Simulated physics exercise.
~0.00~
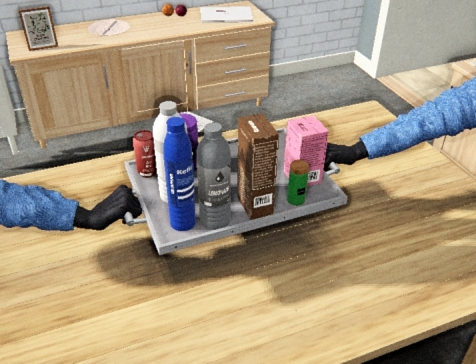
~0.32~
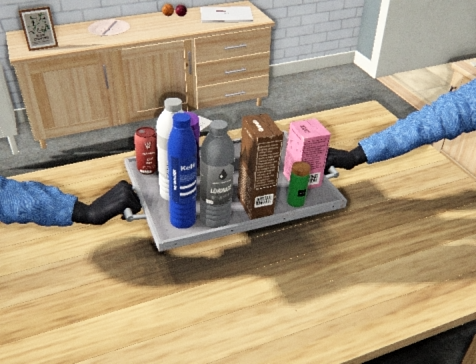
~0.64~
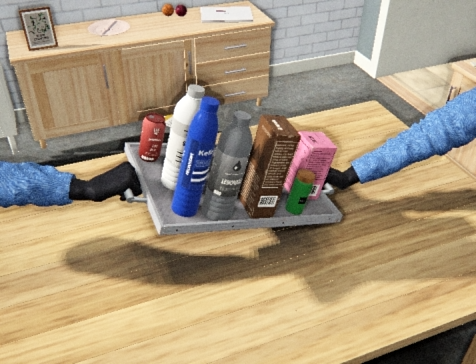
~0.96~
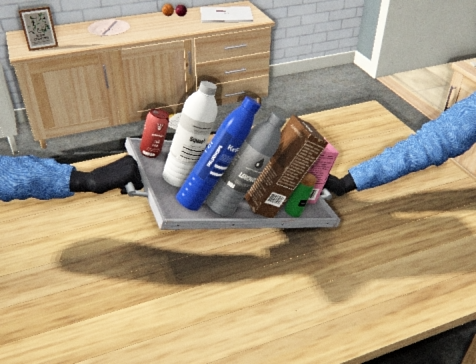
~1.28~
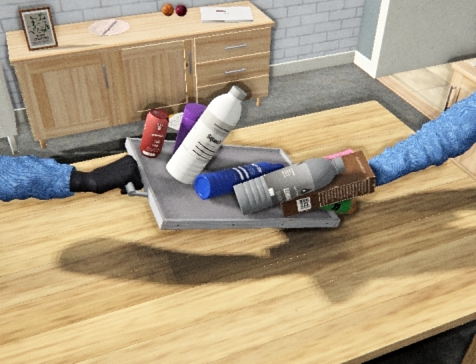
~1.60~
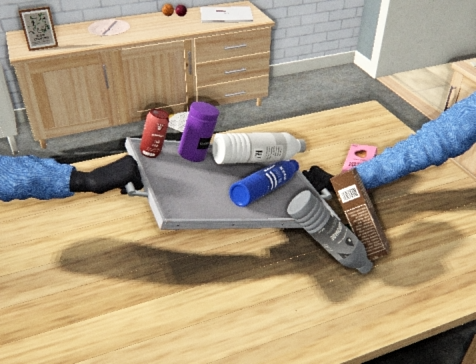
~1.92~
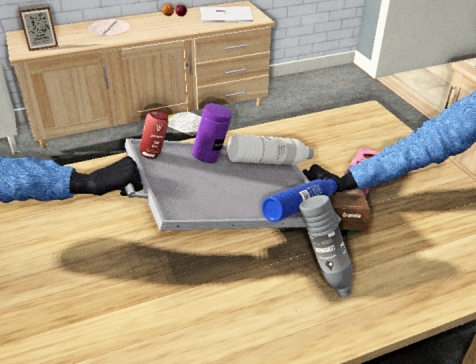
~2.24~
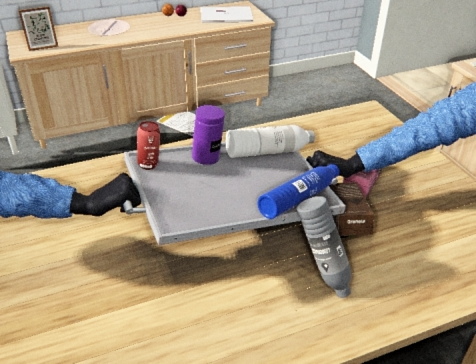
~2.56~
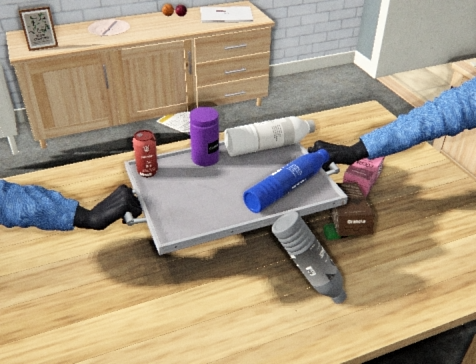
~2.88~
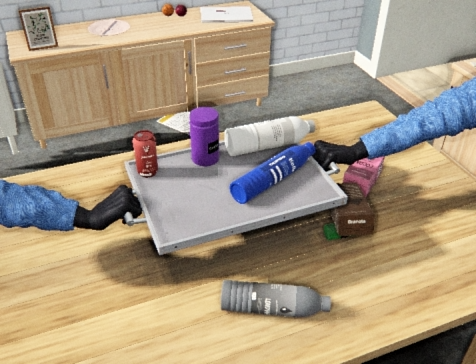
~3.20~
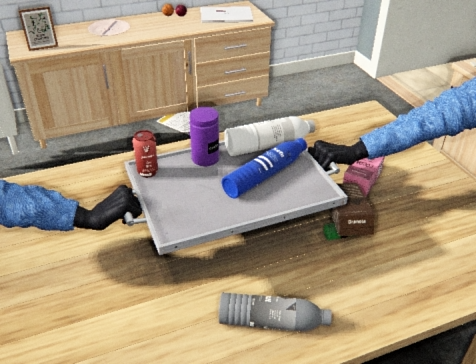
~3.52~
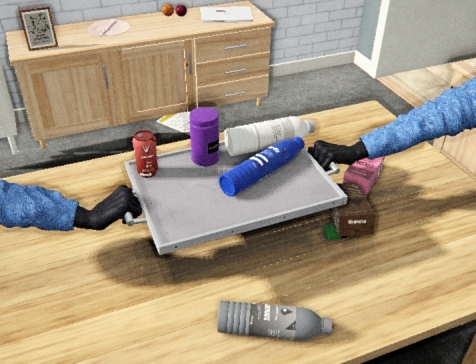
Gloved hands tipping a loaded tray rightward, toppling bottles and spilling cartons onto the table, then levelling it with some items aboard.
